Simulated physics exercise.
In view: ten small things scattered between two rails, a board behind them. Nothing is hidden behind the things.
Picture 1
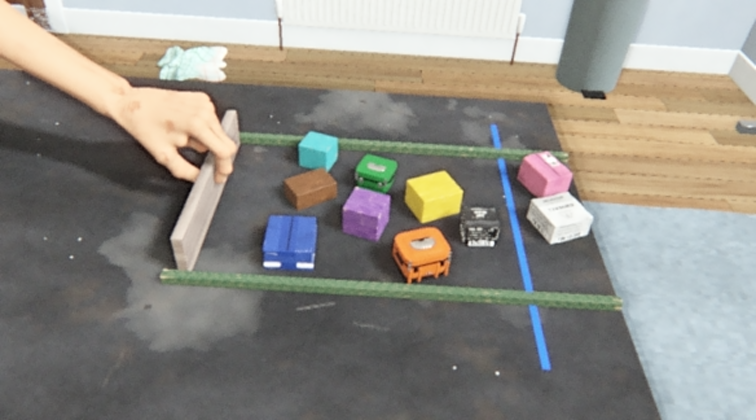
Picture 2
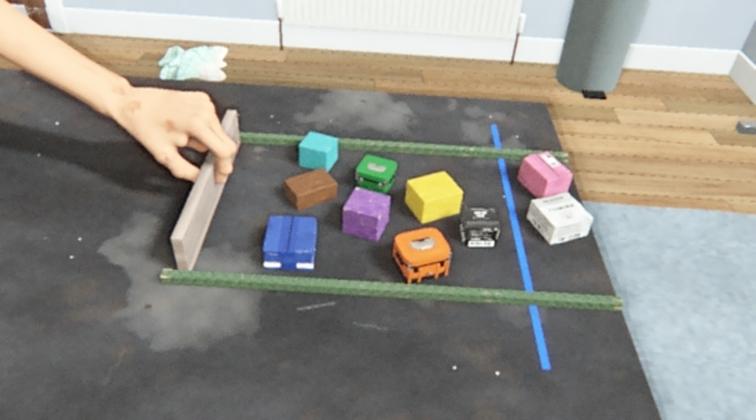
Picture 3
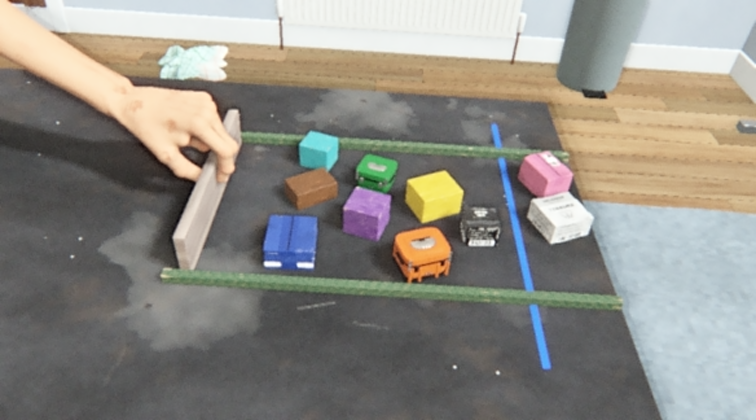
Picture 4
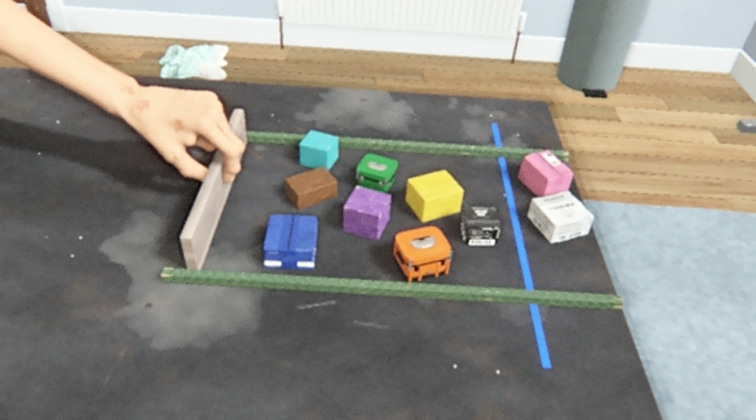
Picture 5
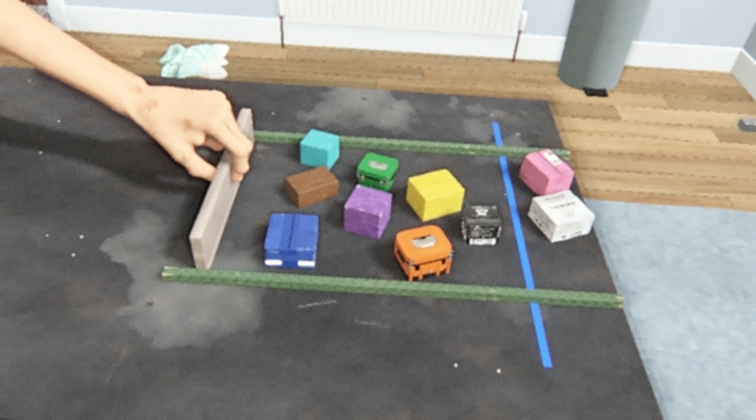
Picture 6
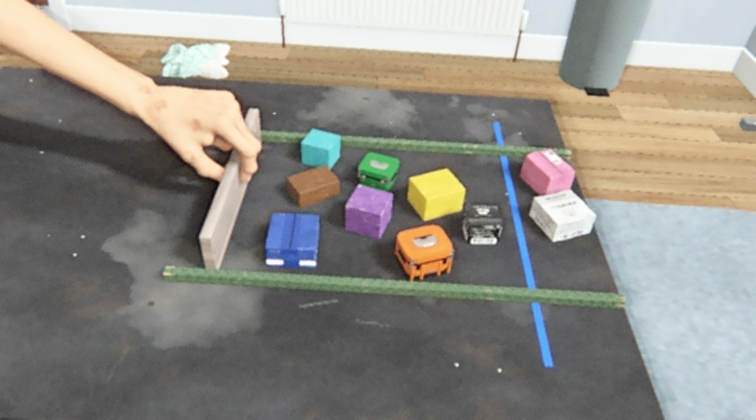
We see a hand holding a board upright behind small coloured boxes and blocks scattered between two green rails, with a blue tape line crossing near the right; the hand slides the board slightly rightward while the objects stay still.
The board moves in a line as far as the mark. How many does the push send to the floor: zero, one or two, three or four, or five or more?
Outcome: The number that fall off is one or two.
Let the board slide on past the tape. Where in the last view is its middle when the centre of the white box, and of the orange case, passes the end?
About (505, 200), and (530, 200) for the other.
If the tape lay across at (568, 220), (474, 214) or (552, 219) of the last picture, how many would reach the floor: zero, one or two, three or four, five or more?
One after another: 5 or more; none at all; five or more.
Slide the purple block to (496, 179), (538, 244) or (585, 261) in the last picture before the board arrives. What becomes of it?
In that order, it is kept; tumbles off; drops off.
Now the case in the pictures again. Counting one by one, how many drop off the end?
Exactly 2.
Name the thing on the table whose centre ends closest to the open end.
Foremost is the orange case.
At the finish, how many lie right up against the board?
It touches 4.
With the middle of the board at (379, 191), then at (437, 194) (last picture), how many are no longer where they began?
The counts are 7 and 8.
Early on, none off yet; white box at rest near (562, 215); pink box at rest near (547, 174); black box at rest near (482, 225).
A while later, none off yet; white box at rest near (562, 215); pink box at rest near (547, 174); black box travelled about its own width near (503, 231).
Finally, the number that fall off is one or two; lost, pink box and white box.
